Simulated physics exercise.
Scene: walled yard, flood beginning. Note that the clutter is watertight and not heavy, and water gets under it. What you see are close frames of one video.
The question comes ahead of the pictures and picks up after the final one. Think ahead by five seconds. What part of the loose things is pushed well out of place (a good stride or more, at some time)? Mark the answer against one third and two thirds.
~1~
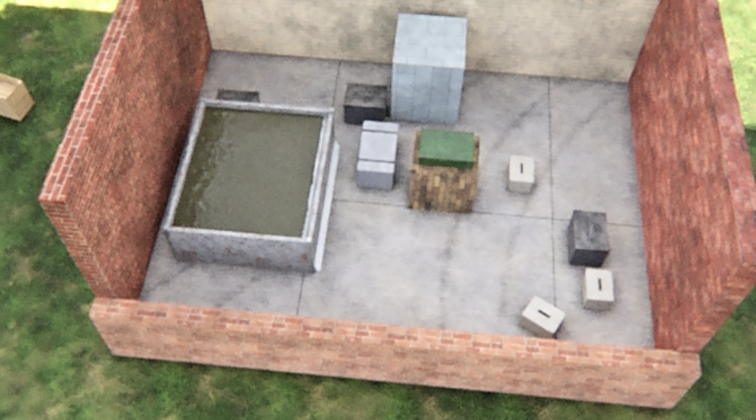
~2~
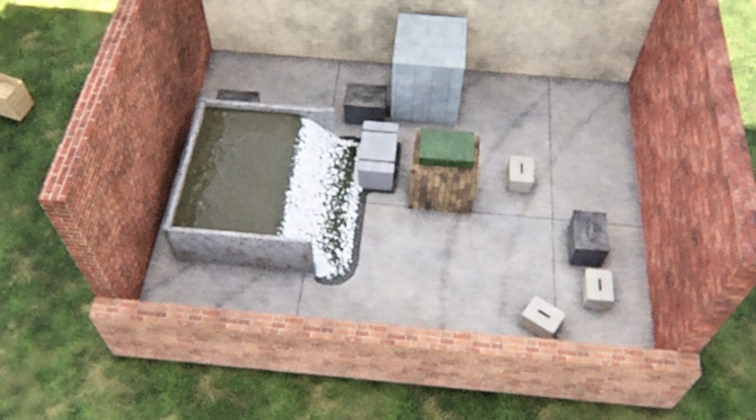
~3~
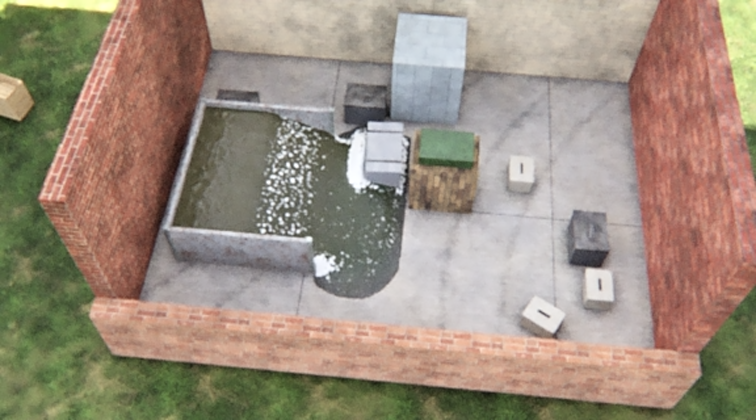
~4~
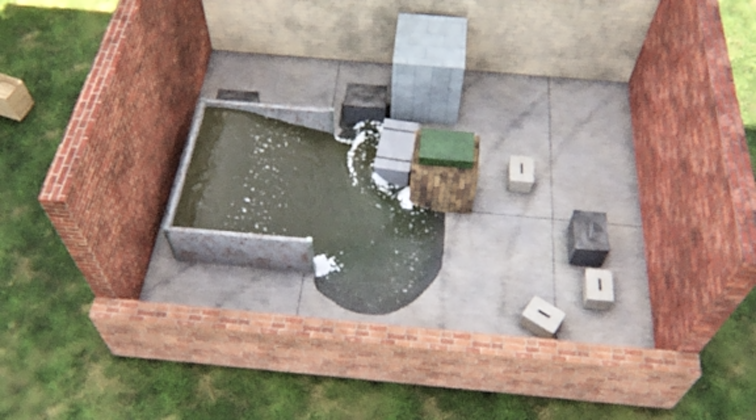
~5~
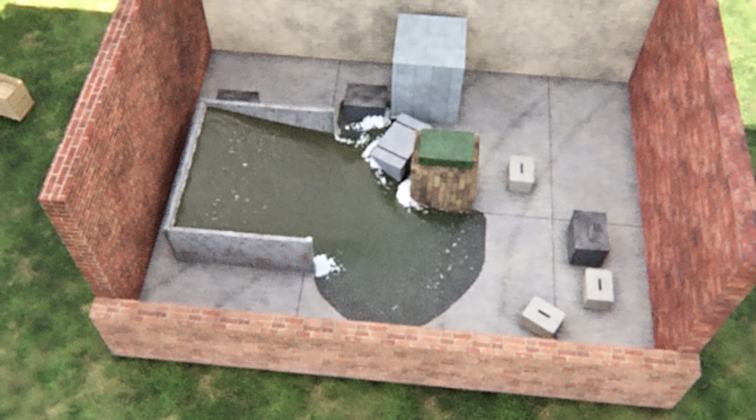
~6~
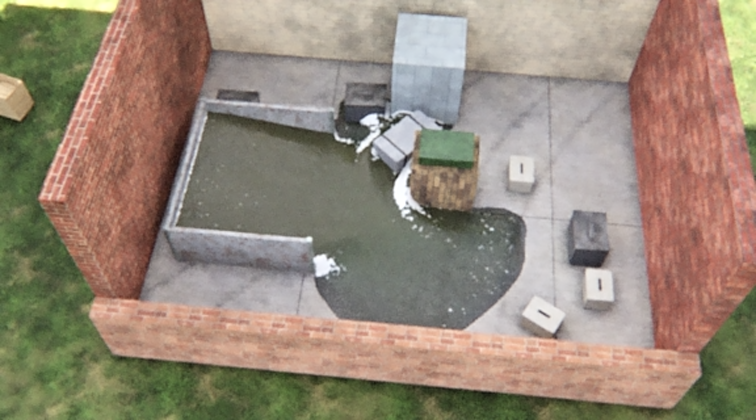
Two thirds or more of them.
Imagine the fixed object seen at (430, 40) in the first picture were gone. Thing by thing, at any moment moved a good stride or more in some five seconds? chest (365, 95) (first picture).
Outcome: Hardly budges.
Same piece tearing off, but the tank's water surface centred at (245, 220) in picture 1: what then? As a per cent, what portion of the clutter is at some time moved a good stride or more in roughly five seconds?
60 %, roughly.
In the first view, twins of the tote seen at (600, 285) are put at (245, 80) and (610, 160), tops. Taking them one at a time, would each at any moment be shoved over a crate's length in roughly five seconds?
Fell short, went the distance.
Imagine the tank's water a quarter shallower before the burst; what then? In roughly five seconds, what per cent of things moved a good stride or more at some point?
I'd put it near 60 per cent of the loose things.
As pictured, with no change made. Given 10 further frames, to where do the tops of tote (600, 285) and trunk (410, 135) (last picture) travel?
First object around (650, 297); second object around (547, 142).
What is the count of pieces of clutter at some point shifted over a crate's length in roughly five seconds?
6 in total.
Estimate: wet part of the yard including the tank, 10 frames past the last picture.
I make it 70 per cent.
A moment on, 1 of 7 are well off their spots; 0 afloat.
Next, 5 of 7 are well off their spots; 2 afloat.
Later, 5 of 7 are well off their spots; 4 afloat.
In the end, 6 of 7 are well off their spots, and 6 have been at some point; 5 afloat.
